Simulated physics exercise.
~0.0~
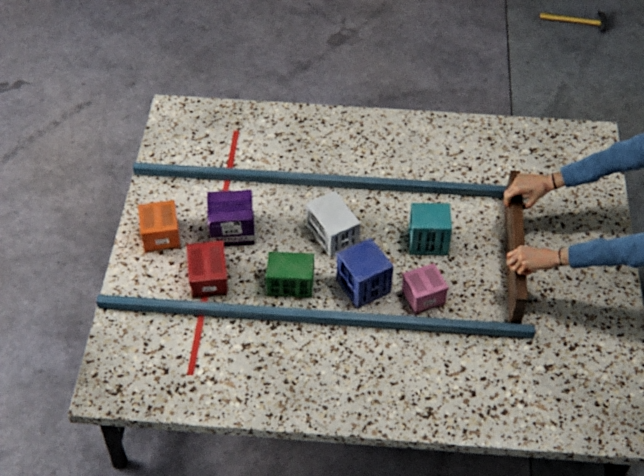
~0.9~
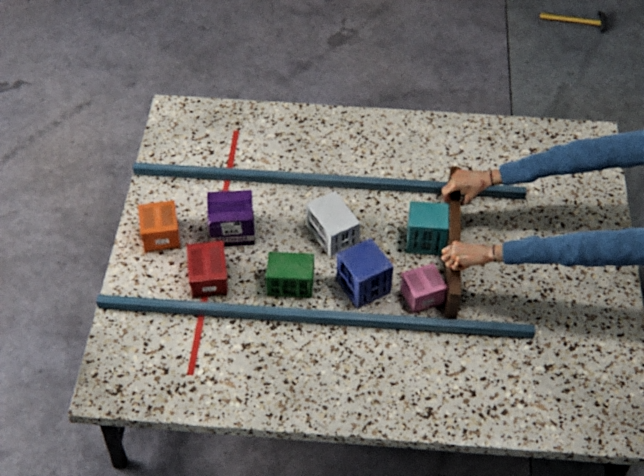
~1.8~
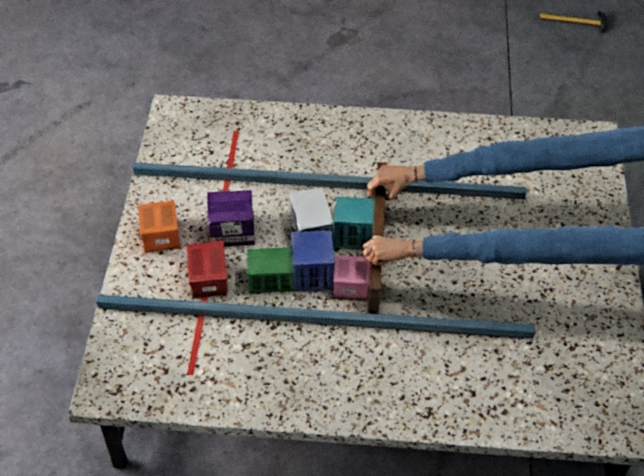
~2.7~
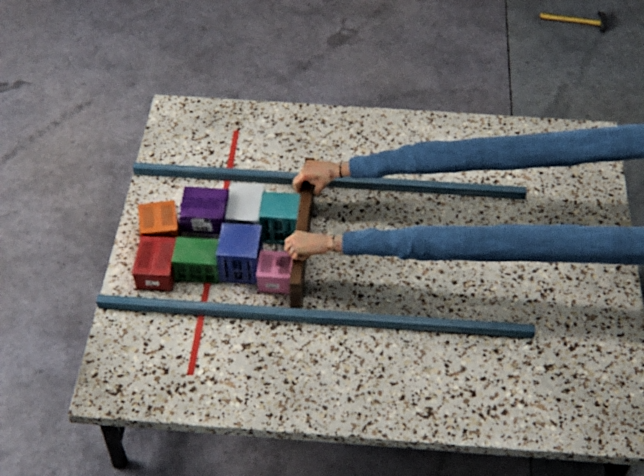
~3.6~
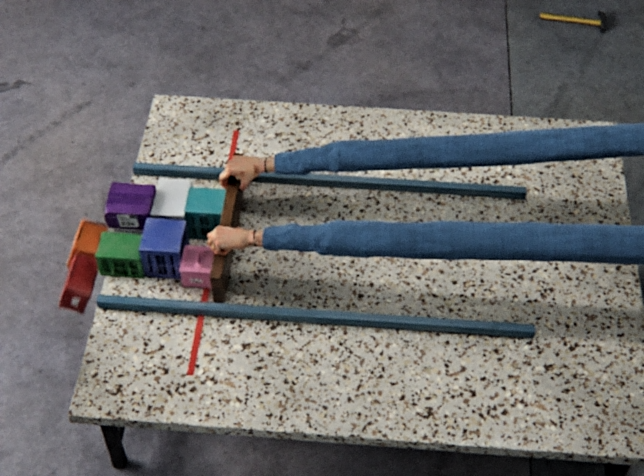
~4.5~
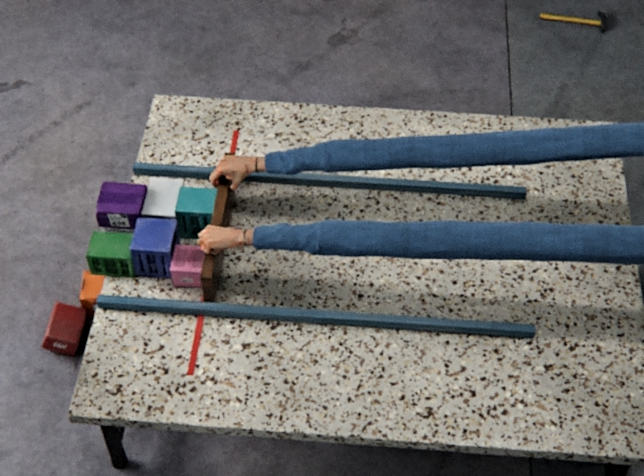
Two hands push a plank left along a platform, and red and orange totes fall off.
